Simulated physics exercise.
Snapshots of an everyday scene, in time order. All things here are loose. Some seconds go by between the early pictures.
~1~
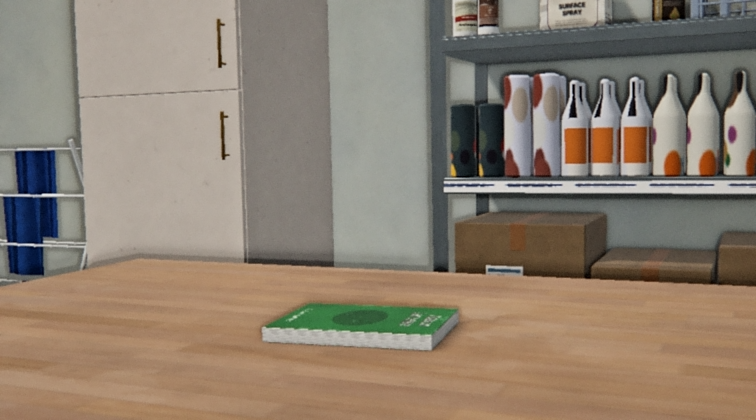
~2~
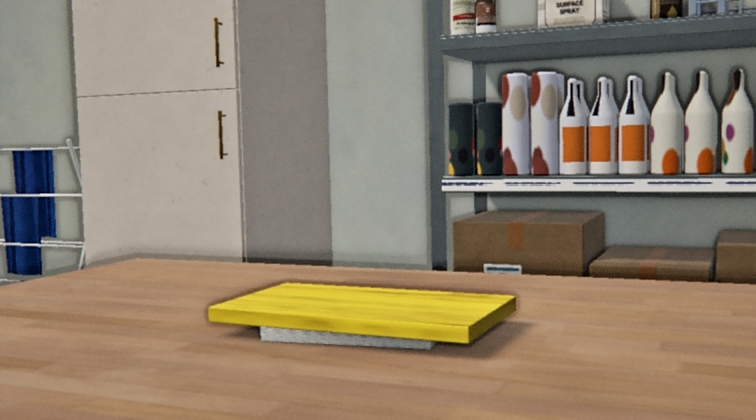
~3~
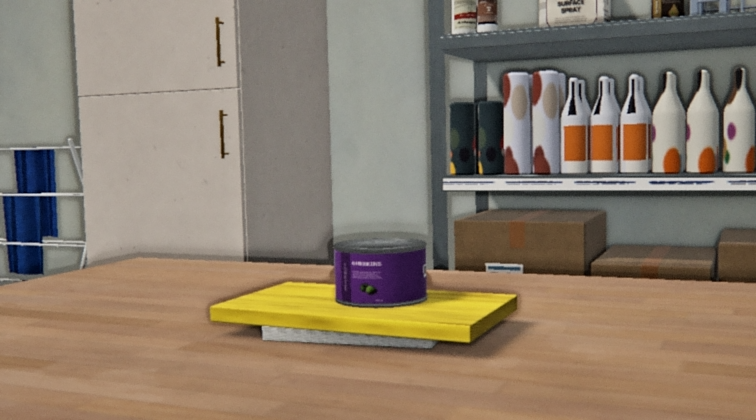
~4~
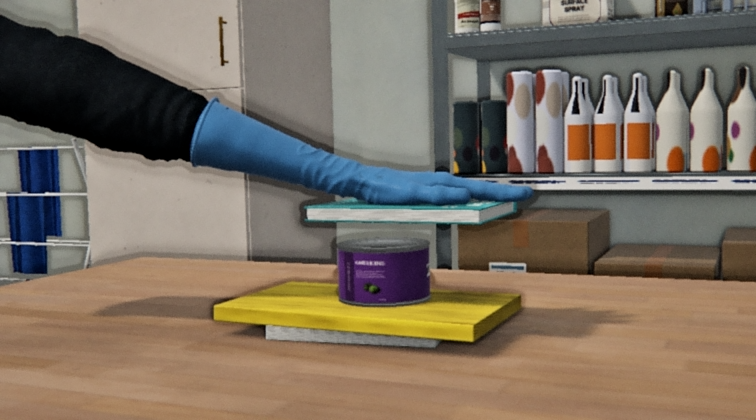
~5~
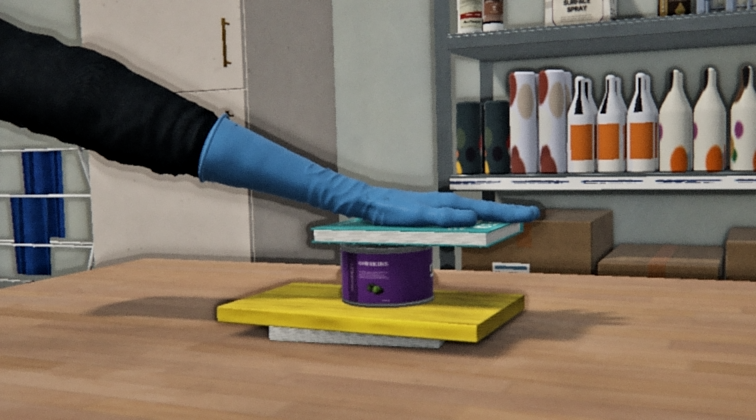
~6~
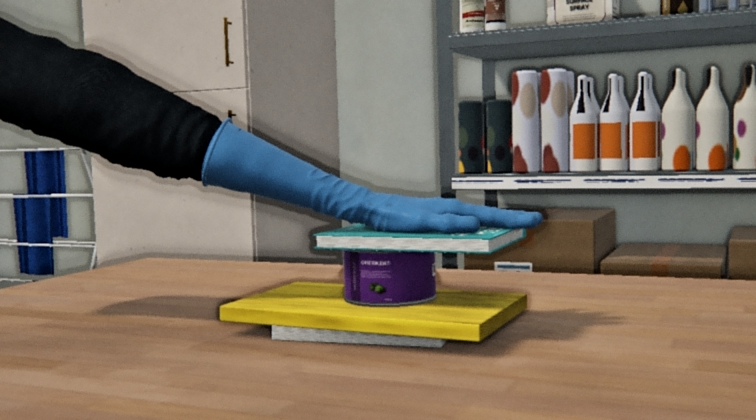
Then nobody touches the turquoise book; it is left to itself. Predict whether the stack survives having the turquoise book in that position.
Prediction: It survives.
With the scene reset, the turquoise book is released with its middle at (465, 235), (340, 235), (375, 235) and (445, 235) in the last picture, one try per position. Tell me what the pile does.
Case one: Falls over. Case two: Falls over. Case three: Stable. Case four: Falls over.
Then, 0.10 s past the last view, nothing moves.
Then, 0.40 s past the last view, turquoise book resting near (423, 237).
Finally, all 4 still in place. Final places as the last picture's camera would see them, turquoise book near (423, 237). The pile holds.
